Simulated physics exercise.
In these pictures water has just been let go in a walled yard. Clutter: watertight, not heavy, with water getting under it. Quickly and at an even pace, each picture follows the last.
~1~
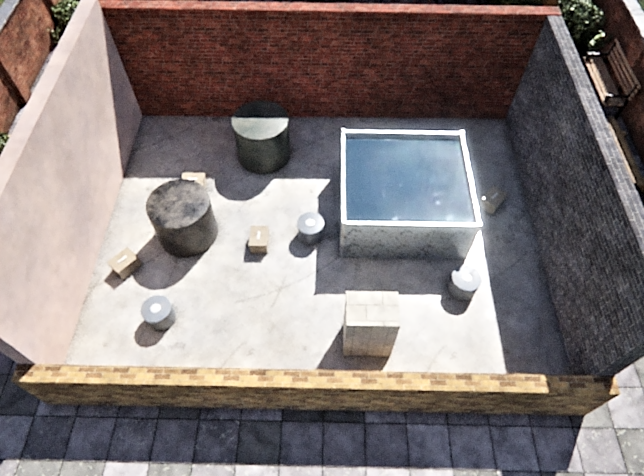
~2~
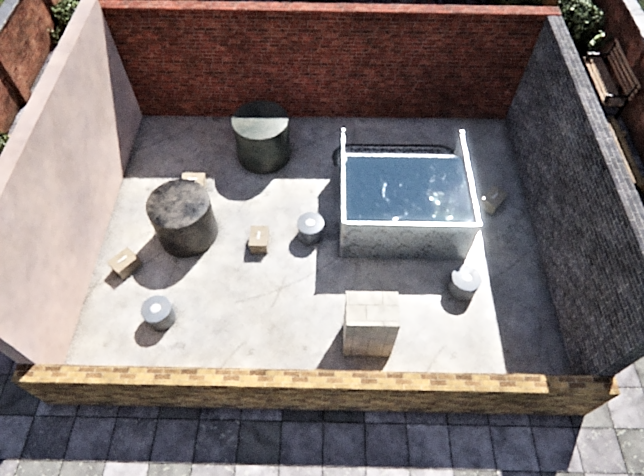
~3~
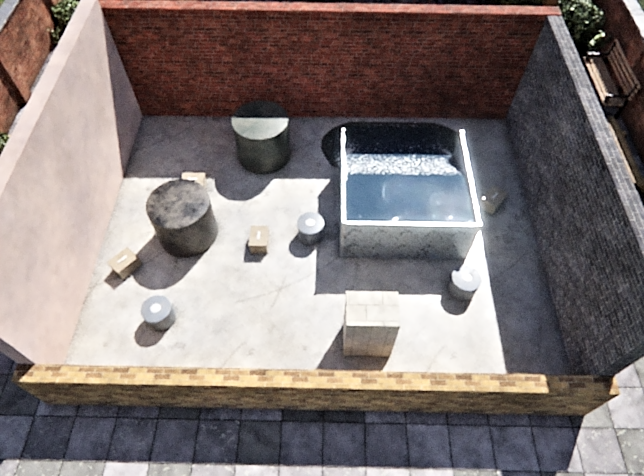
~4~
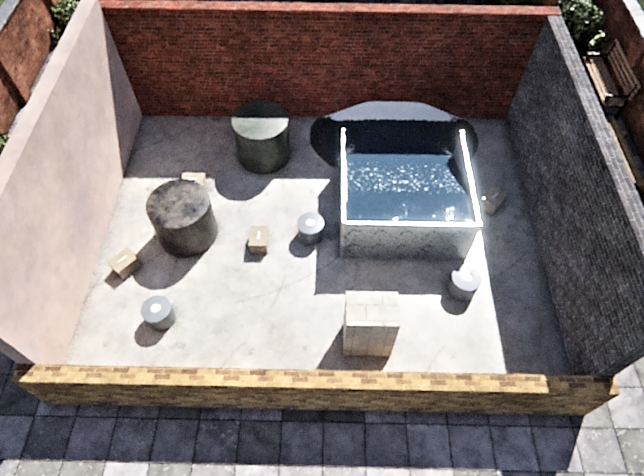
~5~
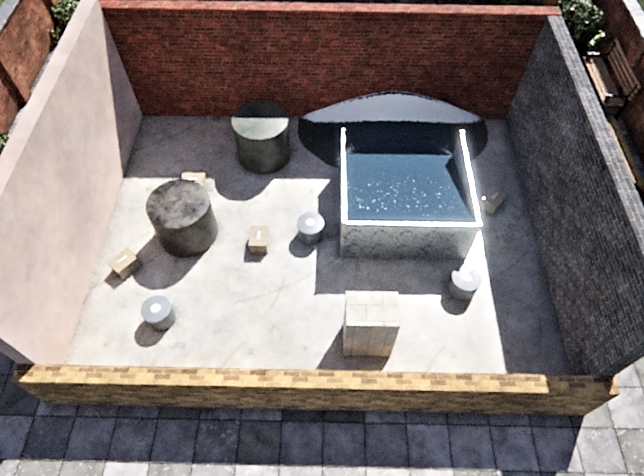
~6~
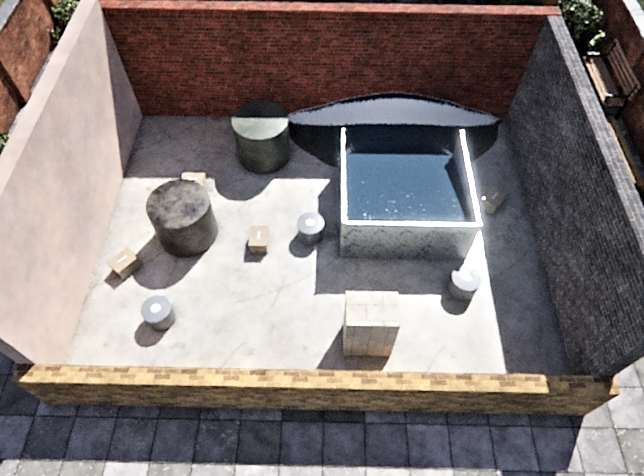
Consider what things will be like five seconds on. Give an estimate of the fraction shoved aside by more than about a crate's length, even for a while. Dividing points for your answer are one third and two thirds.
Answer: A share of two thirds or more.
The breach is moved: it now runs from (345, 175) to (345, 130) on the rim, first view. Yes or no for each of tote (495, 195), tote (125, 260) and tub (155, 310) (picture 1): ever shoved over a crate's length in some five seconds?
Well, in order they come out as under that mark, beyond that mark and beyond that mark.
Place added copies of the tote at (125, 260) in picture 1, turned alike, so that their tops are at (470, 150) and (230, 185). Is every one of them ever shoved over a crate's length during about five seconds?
First: Covers that distance; second: Stays short of it.
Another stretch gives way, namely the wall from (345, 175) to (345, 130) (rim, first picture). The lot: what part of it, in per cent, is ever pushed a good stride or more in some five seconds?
About 60 per cent.
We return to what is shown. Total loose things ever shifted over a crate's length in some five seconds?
6.
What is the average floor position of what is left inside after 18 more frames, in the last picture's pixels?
At about (282, 294).
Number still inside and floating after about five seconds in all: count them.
Counting them up gives 6.
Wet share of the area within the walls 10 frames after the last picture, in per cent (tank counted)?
45 per cent, roughly.
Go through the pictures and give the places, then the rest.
In the first frame, a tub at (310, 223), on the bottom; a tote at (123, 260), on the bottom; 0 of 7 have shifted.
In the second frame, a tub at (310, 223) rests on the ground; a tote at (123, 260), on the bottom; 0 of 7 have shifted.
In the third frame, a tub at (310, 223), on the bottom; a tote at (123, 260) rests on the ground; 0 of 7 have shifted.
In the fourth frame, a tub at (310, 223), on the bottom; a tote at (123, 260), on the bottom; 0 of 7 have shifted.
In the fifth frame, a tub at (310, 223) rests on the ground; a tote at (123, 260) rests on the ground; 0 of 7 have shifted.
In the sixth frame, a tub at (310, 223) rests on the ground; a tote at (123, 260), on the bottom; 0 of 7 have shifted.
A moment on, 0 of 7 are well off their spots; 0 afloat.
Next, 0 of 7 are well off their spots; 0 afloat.
Later, 5 of 7 are well off their spots; 1 afloat.
In the end, 6 of 7 are well off their spots, and 6 have been at some point; 6 afloat.
